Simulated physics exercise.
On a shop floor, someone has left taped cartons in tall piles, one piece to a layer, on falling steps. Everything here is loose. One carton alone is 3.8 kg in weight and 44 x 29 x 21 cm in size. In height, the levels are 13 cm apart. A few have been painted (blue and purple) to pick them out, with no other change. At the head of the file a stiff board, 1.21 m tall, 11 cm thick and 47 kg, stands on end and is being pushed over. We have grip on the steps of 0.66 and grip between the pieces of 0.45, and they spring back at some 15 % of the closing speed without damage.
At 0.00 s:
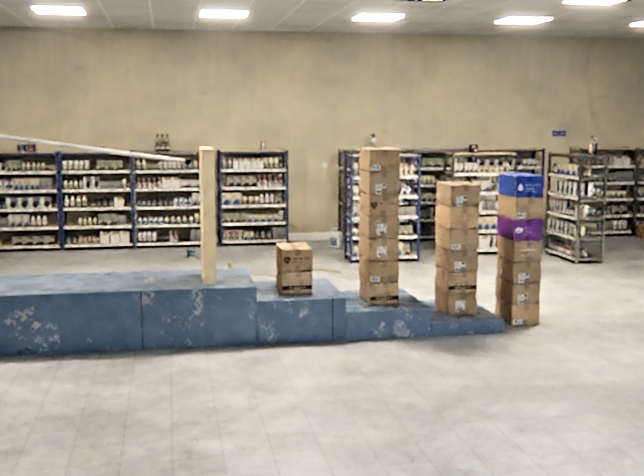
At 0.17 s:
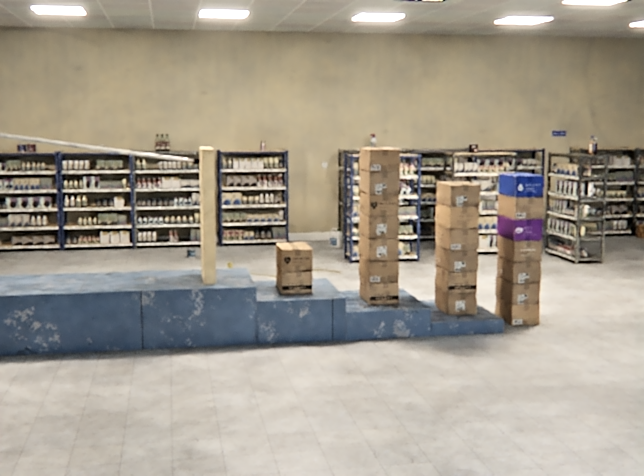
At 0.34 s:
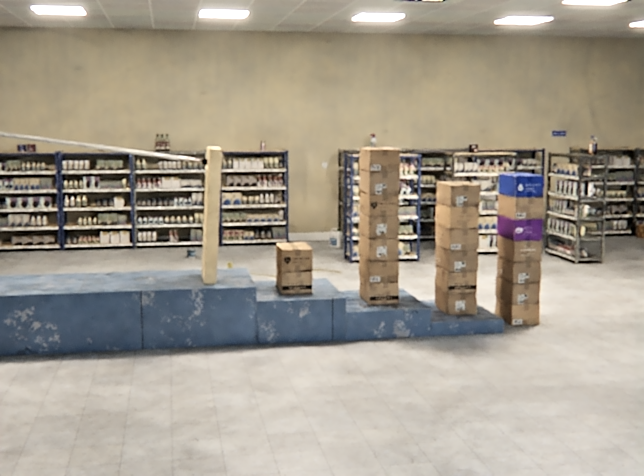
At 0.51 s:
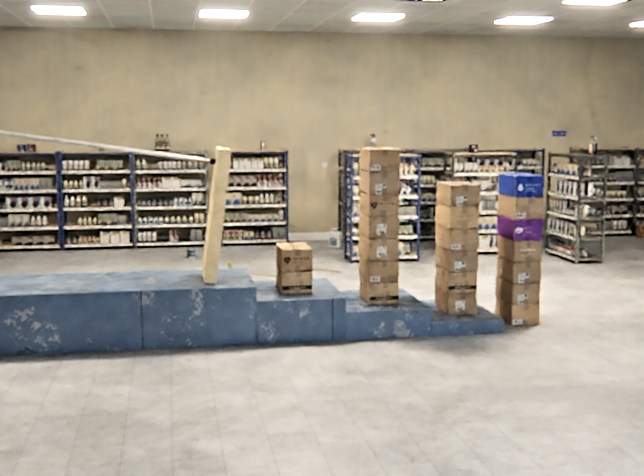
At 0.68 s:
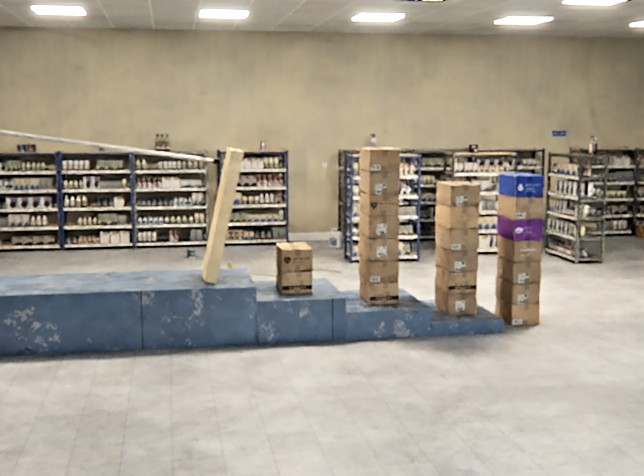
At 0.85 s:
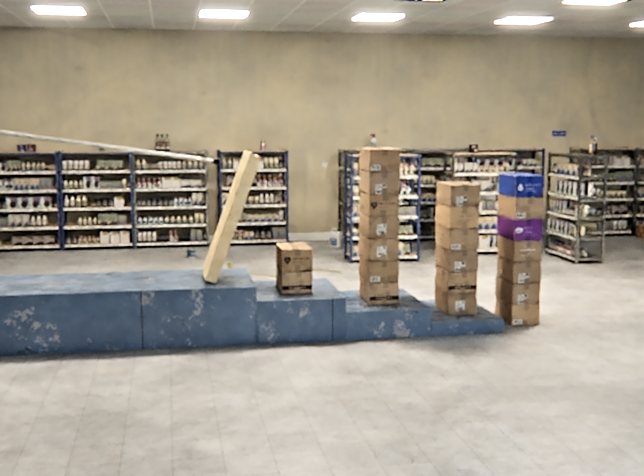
At the start, a pale board stands upright on blue steps, left of a lone carton and three tall piles, the rightmost topped with blue and purple cartons. A thin pole pushes the board's upper end rightward, then halts, while the board keeps leaning further right and every carton stays still.
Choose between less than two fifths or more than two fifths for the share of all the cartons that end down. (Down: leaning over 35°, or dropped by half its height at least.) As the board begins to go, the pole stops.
I would say fewer than two in five of them.
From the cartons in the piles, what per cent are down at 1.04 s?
By then, 0 per cent.
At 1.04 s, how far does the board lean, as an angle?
At that moment it leans around 35° from upright.
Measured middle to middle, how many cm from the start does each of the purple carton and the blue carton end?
Purple ends up 0 cm away; blue ends up 0 cm away.
After 1.04 s, board 35° from upright; none of the 22 cartons down.
After 1.22 s, board 61° from upright; none of the 22 cartons down.
In the end (2.4 s), board 65° from upright; none of the 22 cartons down; purple carton unmoved; blue carton unmoved. That is 0 per cent. From the last view, middles, purple carton near (519, 227), blue carton near (521, 185).
